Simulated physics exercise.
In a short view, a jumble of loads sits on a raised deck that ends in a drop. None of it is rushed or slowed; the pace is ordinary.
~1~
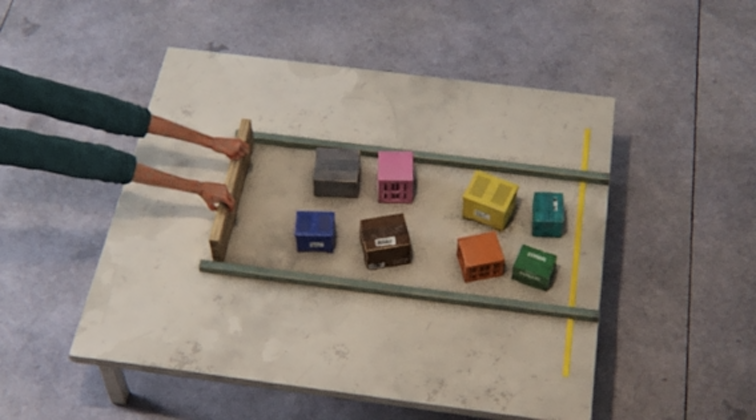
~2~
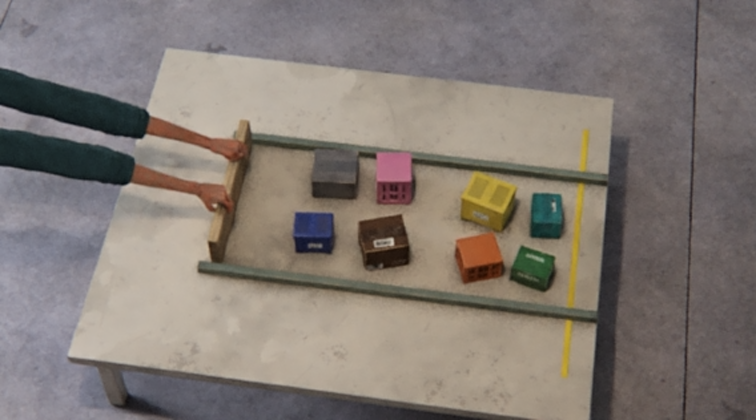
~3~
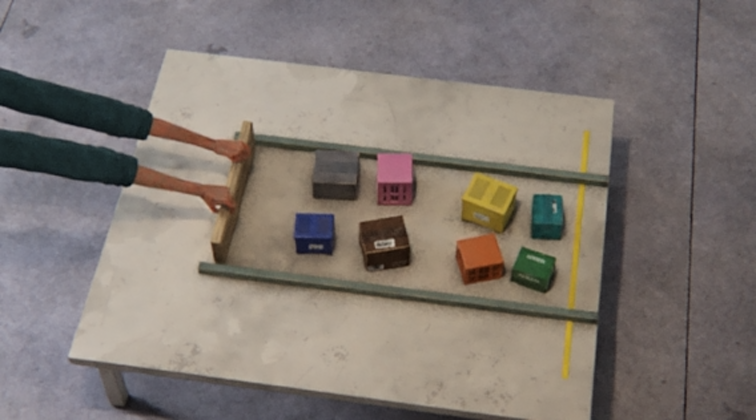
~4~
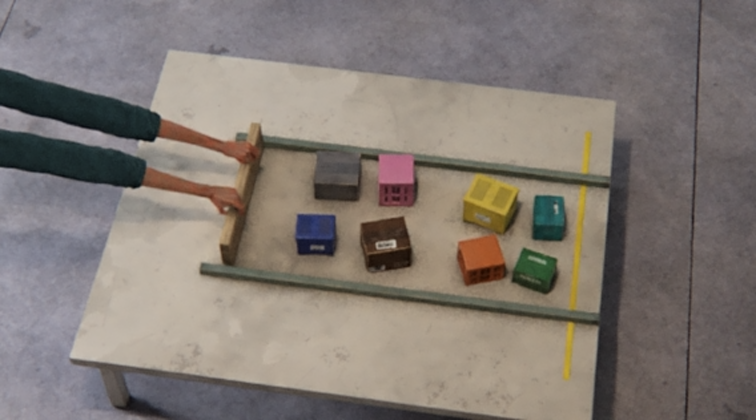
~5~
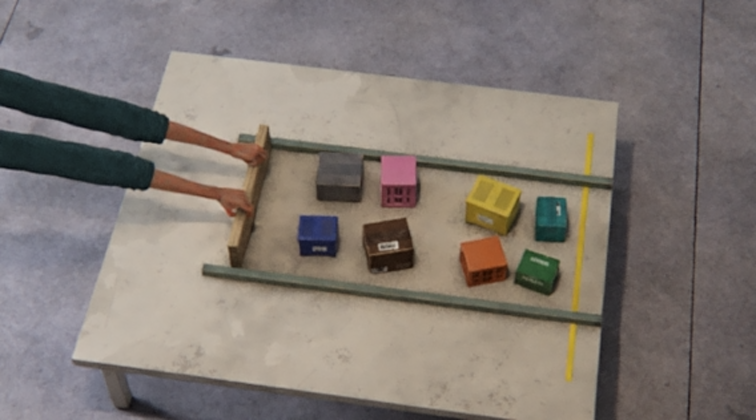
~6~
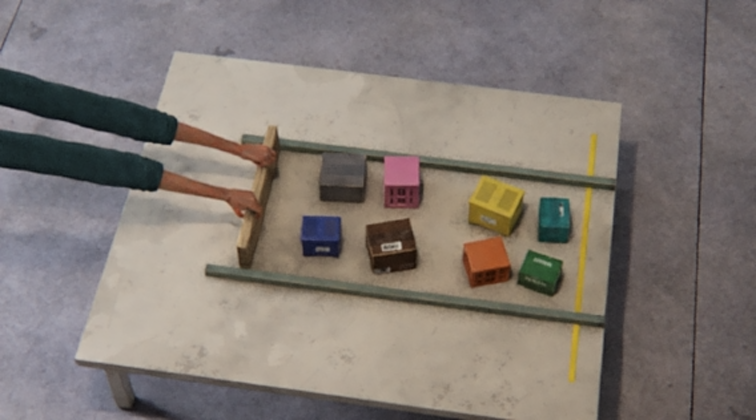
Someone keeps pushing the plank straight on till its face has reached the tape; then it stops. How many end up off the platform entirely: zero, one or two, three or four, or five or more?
Five or more.
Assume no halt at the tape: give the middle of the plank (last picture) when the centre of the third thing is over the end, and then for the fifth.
(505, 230) and (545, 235).
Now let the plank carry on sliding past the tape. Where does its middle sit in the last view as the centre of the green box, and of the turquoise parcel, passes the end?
I reckon its middle sits around (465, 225) and then around (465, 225).
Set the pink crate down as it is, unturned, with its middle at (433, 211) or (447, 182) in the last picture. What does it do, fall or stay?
The pink crate ends up below at the first spot and ends up below at the second.
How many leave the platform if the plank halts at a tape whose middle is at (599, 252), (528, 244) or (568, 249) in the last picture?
Respectively 8, 4 and 6.
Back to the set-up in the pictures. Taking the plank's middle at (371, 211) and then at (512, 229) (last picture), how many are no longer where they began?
Note: First position 4; second position 8.
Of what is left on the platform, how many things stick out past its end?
I'd put it at 2.
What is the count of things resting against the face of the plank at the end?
Count: 2.
Soon after, none off yet; turquoise parcel at rest near (554, 220); green box at rest near (540, 273); yellow tote at rest near (496, 206).
Then, none off yet; turquoise parcel moved well along near (615, 227); green box moved well along near (609, 279); yellow tote moved well along near (578, 215).
At rest, the number that fall off is five or more; fallen, pink crate, brown parcel, orange crate, yellow tote, green box and turquoise parcel.
